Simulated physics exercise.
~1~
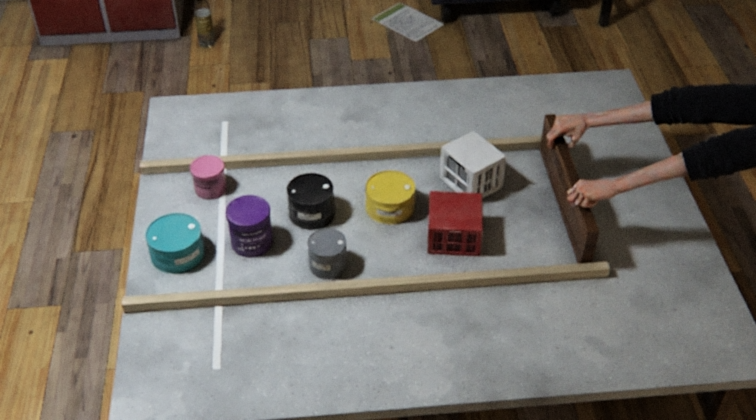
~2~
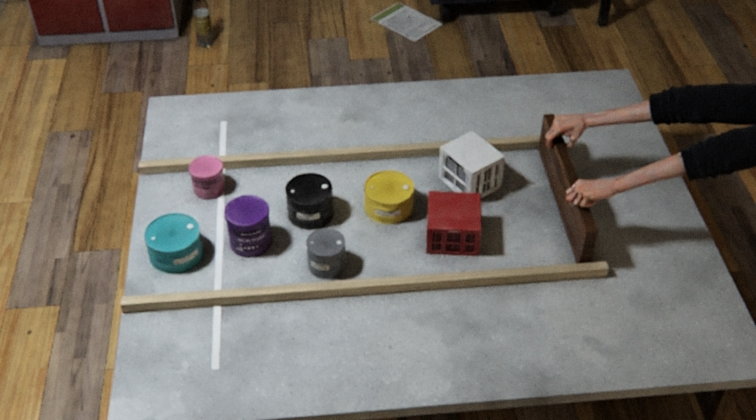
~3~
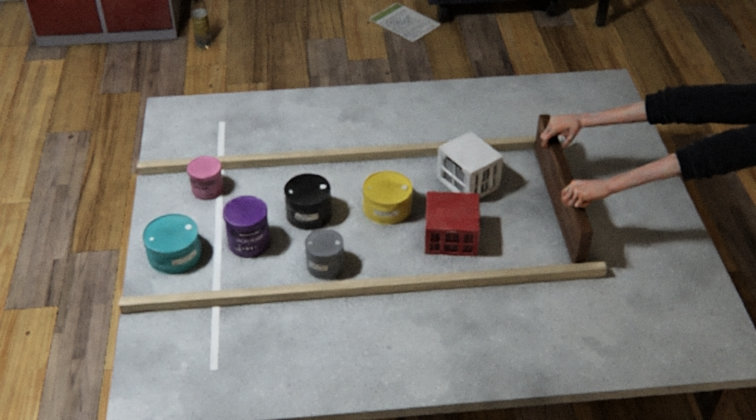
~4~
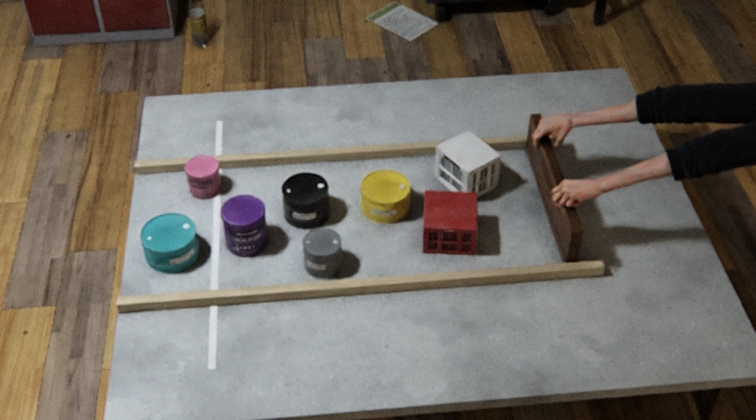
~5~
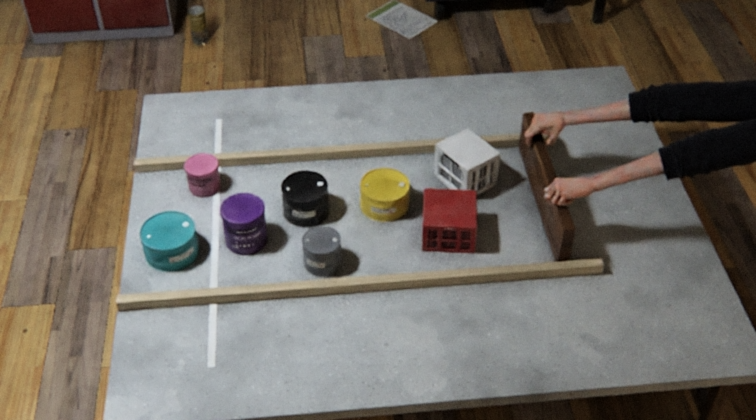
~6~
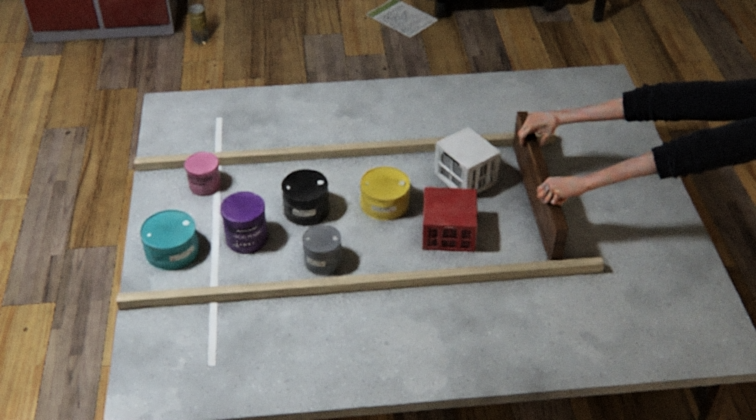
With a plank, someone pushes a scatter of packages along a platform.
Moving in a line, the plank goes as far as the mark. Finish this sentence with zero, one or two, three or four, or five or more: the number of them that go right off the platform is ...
The number of them that go right off the platform is one or two.
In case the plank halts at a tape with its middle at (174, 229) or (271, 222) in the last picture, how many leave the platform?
5, then 0.
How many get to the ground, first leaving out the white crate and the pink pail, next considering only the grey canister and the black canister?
1 for the first case, 1 for the second.
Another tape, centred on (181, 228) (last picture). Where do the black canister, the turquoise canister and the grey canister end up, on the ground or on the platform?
Per object: Black canister goes, turquoise canister goes, grey canister goes.
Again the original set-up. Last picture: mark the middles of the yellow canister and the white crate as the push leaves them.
Close to (190, 209); the other close to (194, 170).
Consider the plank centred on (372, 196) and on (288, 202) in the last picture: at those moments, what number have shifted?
So 5, and at the other place 7.
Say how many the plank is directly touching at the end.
The count comes out at 3.
A little later, none off yet; turquoise canister at rest near (170, 240); pink pail at rest near (203, 174); purple pail at rest near (245, 223).
Next, none off yet; turquoise canister at rest near (170, 240); pink pail at rest near (203, 174); purple pail shifted a little near (235, 226).
When it is over, the number that fall off is one or two; down, turquoise canister.
